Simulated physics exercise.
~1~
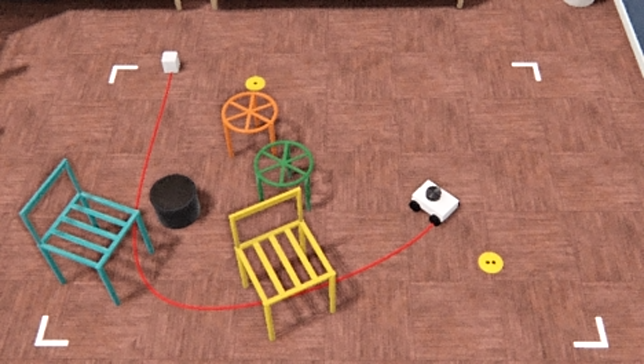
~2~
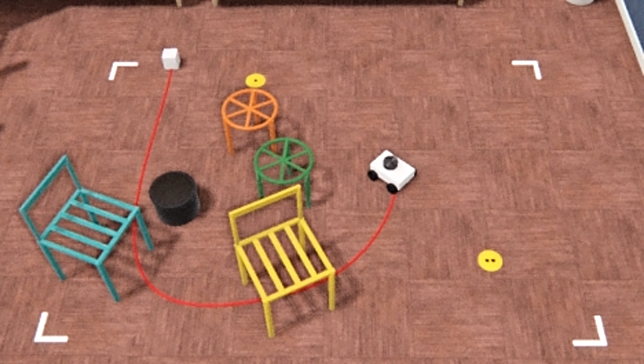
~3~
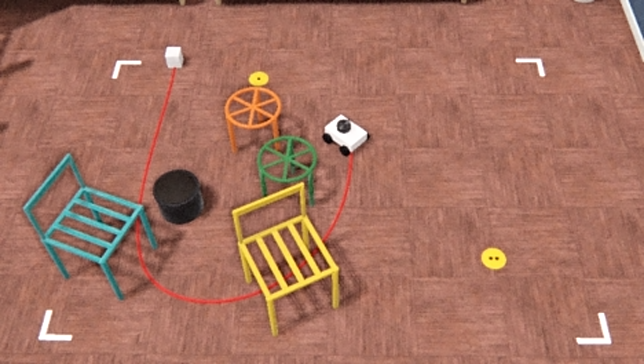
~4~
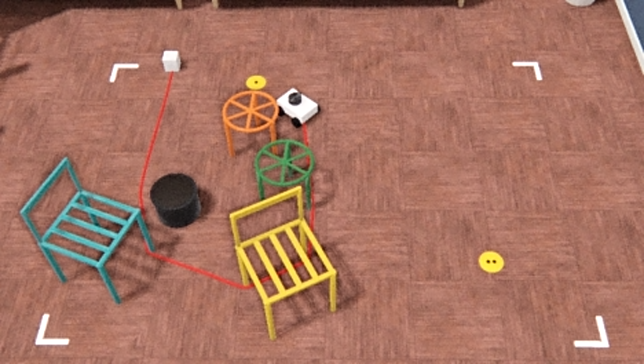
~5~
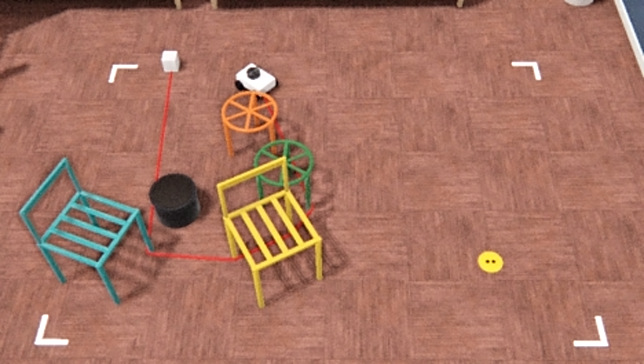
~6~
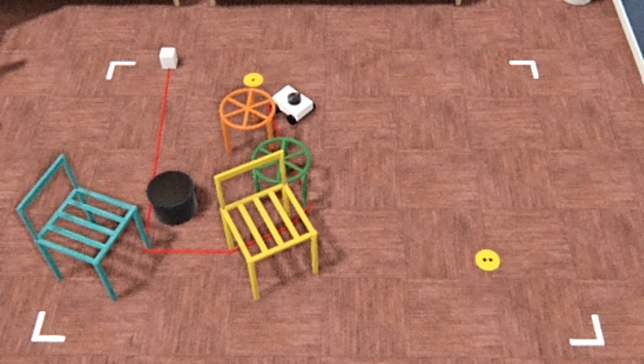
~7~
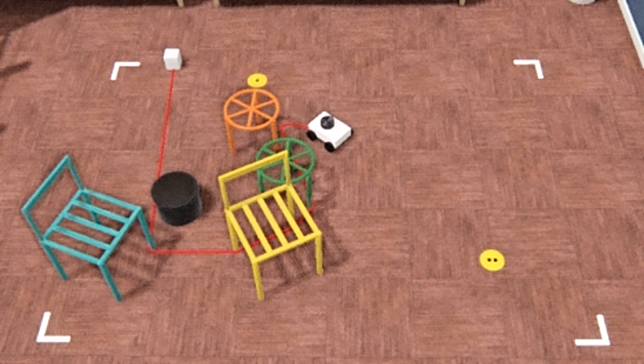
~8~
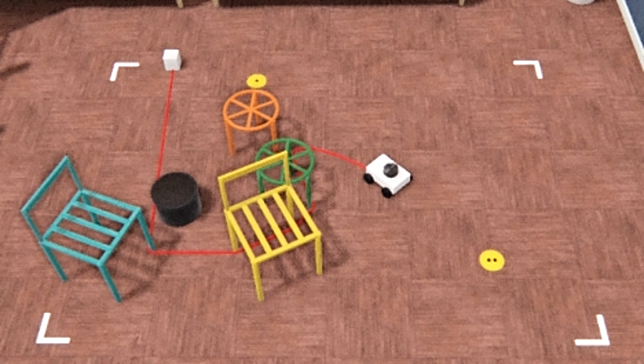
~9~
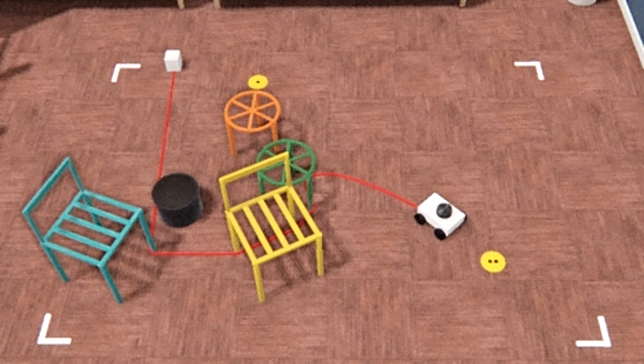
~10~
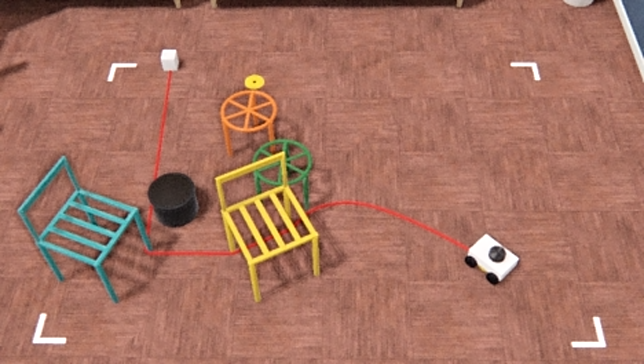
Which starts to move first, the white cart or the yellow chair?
The white cart starts to move first. The yellow chair only shifts later, as the cart nears the upper yellow mark.
